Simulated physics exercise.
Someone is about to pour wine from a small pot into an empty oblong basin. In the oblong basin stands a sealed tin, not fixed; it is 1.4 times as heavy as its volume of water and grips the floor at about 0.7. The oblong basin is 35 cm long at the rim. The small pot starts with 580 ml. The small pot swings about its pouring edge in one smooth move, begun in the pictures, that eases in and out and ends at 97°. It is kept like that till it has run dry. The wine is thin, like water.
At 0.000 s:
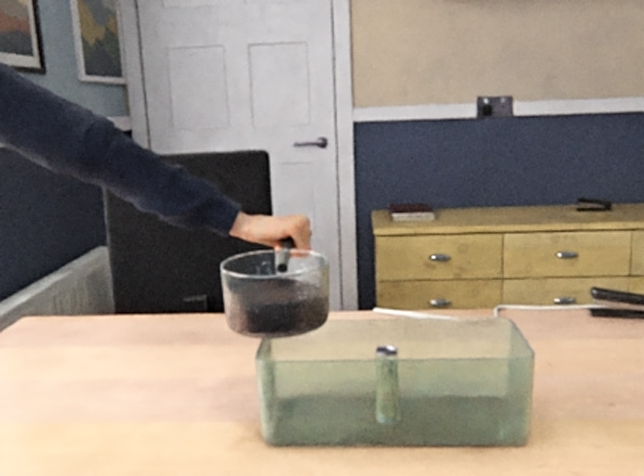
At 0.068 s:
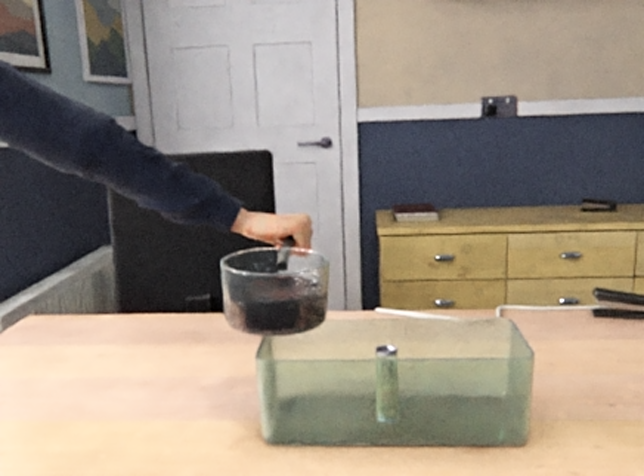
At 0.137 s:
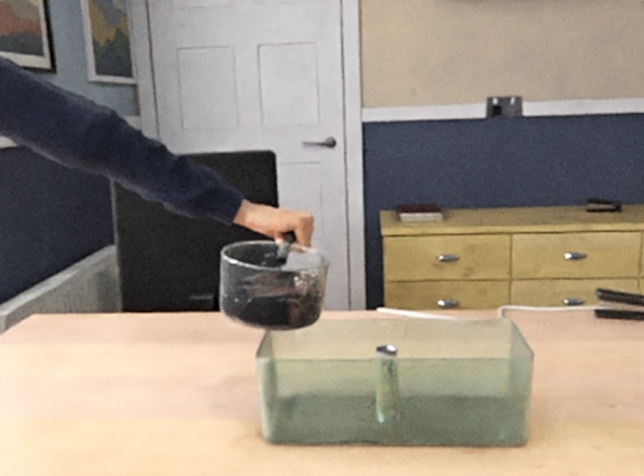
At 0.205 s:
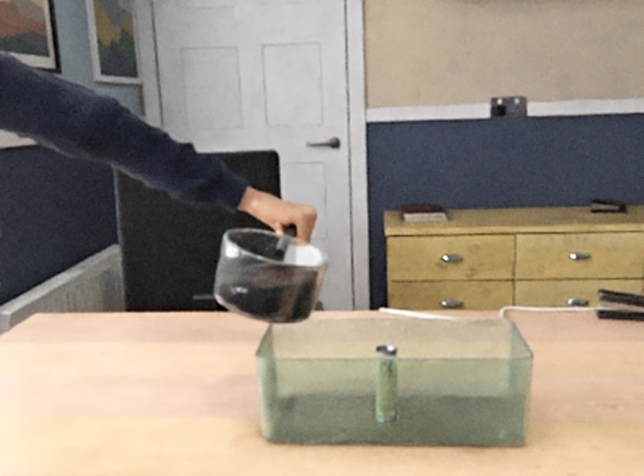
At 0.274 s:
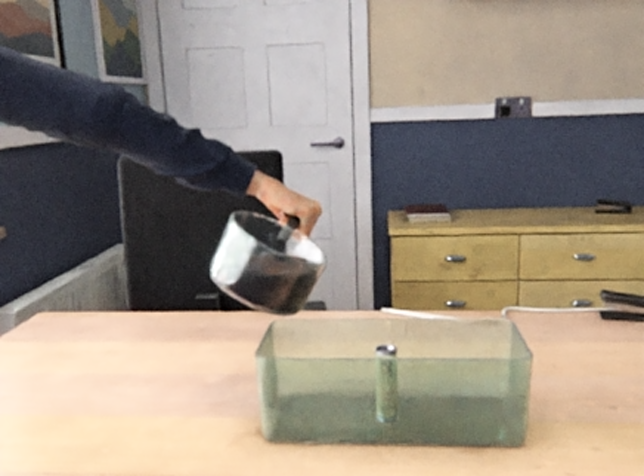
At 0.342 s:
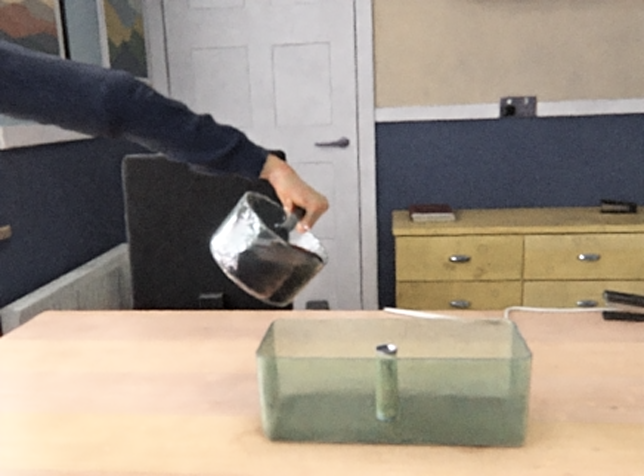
Above a wooden table, a hand tilts a small pot rightward over an oblong basin.
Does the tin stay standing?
The tin remains upright.
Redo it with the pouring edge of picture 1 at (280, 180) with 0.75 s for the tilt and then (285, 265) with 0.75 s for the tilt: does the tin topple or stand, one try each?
First it remains upright; then it falls.
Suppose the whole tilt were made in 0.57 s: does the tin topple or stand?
Then it stays up.
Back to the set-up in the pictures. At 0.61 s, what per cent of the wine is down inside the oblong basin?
Near 5 in a hundred.
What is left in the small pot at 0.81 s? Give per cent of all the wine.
Near 12 in a hundred.
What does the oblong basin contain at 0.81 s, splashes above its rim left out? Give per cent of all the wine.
Near 70 in a hundred.
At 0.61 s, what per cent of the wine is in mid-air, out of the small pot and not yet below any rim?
Some 48 per cent.
After 0.61 s the tilt is 89° and 48 per cent is still to pour; the tin stands where it began.
After 0.81 s the tilt is 97° and 13 per cent is still to pour; the tin stands where it began.
After 1.02 s the tilt is 97° and 3 per cent is still to pour; the tin stands where it began.
After 1.25 s the tilt is 97° and 1 per cent is still to pour; the tin stands where it began.
In the end the tin stands where it began.
